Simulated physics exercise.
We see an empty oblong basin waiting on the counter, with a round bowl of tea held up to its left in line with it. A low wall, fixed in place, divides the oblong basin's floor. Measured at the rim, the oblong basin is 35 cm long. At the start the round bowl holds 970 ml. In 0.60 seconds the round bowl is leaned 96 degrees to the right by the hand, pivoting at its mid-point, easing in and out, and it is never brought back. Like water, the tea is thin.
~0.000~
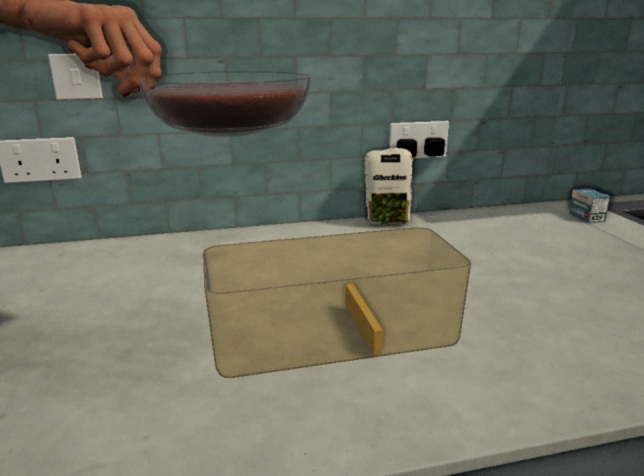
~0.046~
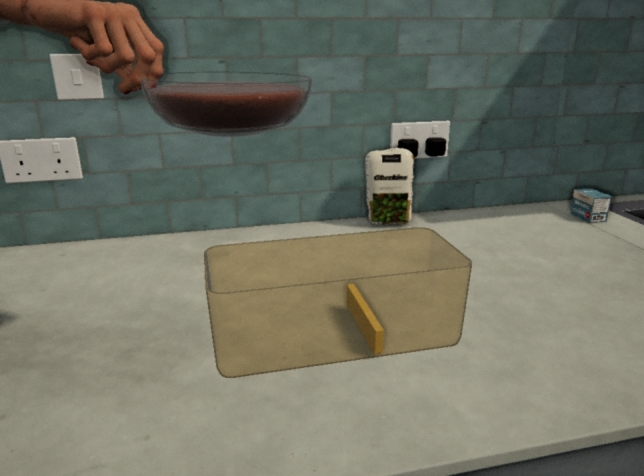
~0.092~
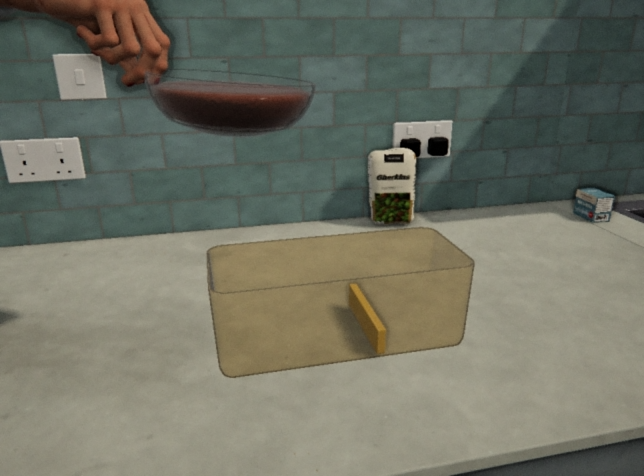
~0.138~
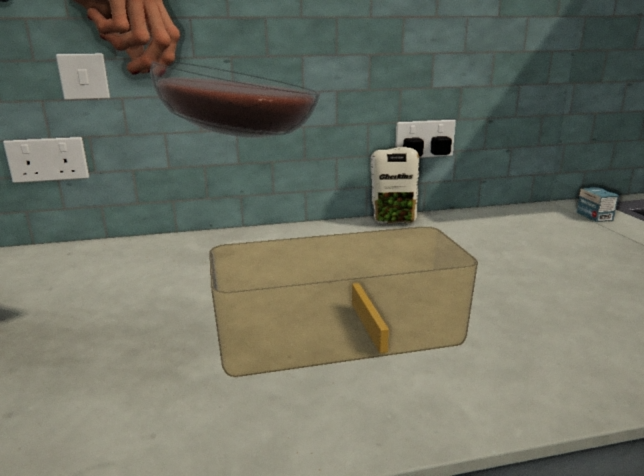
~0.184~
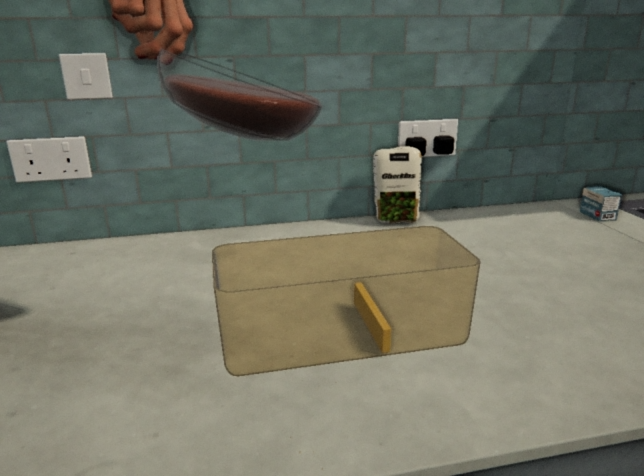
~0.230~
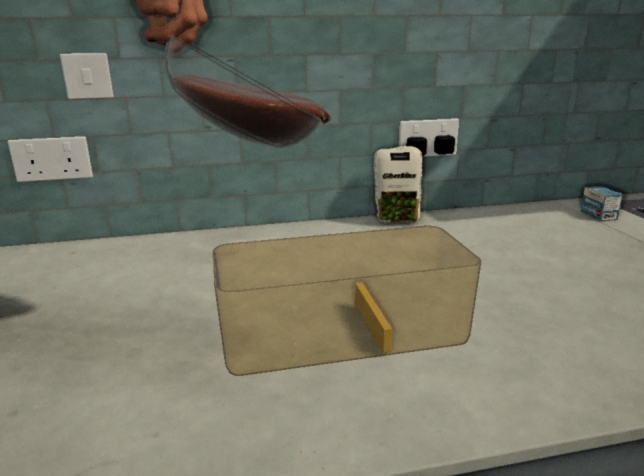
We see a hand holding a clear round bowl of reddish-brown liquid above and left of an empty oblong basin with a low inner wall; the hand leans the bowl rightward, and liquid starts over its right rim.
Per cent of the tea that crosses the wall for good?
36 per cent.
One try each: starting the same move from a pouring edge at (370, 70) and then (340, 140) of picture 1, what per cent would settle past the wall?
In turn about 55 and 45 per cent.
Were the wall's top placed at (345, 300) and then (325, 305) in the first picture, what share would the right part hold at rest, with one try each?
Roughly 50 per cent, then 70 per cent.
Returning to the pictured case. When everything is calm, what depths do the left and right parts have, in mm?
I'd say close to 18 mm on the left, close to 20 mm on the right.
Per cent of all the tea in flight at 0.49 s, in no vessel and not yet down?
Some 68 per cent, I reckon.
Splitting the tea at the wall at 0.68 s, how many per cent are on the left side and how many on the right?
I'd say some 44 in a hundred on the left and 38 on the right.
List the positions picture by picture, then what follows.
It leans 0°; its right rim is at (308, 77); the tea meets the walls at (146, 91) and (304, 86); the oblong basin's rim runs from (205, 270) to (449, 246); the wall's top is at (363, 306), in the first frame.
It leans 1°; its right rim is at (309, 79); the tea meets the walls at (147, 89) and (305, 88), in the second frame.
It leans 5°; its right rim is at (313, 85); the tea meets the walls at (151, 85) and (308, 91), in the third frame.
It leans 12°; its right rim is at (317, 94); the tea meets the walls at (156, 81) and (313, 94), in the fourth frame.
It leans 21°; its right rim is at (319, 106); the tea meets the walls at (164, 77) and (318, 100); 1 per cent is over the edge, in the fifth frame.
It leans 31°; its right rim is at (318, 120); the tea meets the walls at (172, 78) and (297, 102); 7 per cent is over the edge, in the sixth frame.
Then, 0.49 s in, the tilt is 88° and 5 per cent is still to pour, 8 is left of the wall and 18 right of it.
Then, 0.68 s in, the tilt is 96° and 0 per cent is still to pour, 43 is left of the wall and 37 right of it.
Then, 0.88 s in, the tilt is 96° and 0 per cent is still to pour, 49 is left of the wall and 35 right of it.
Then, 1.10 s in, the tilt is 96° and 0 per cent is still to pour, 53 is left of the wall and 36 right of it.
Finally, 54 per cent lies left of the wall, 36 right of it and 10 outside.
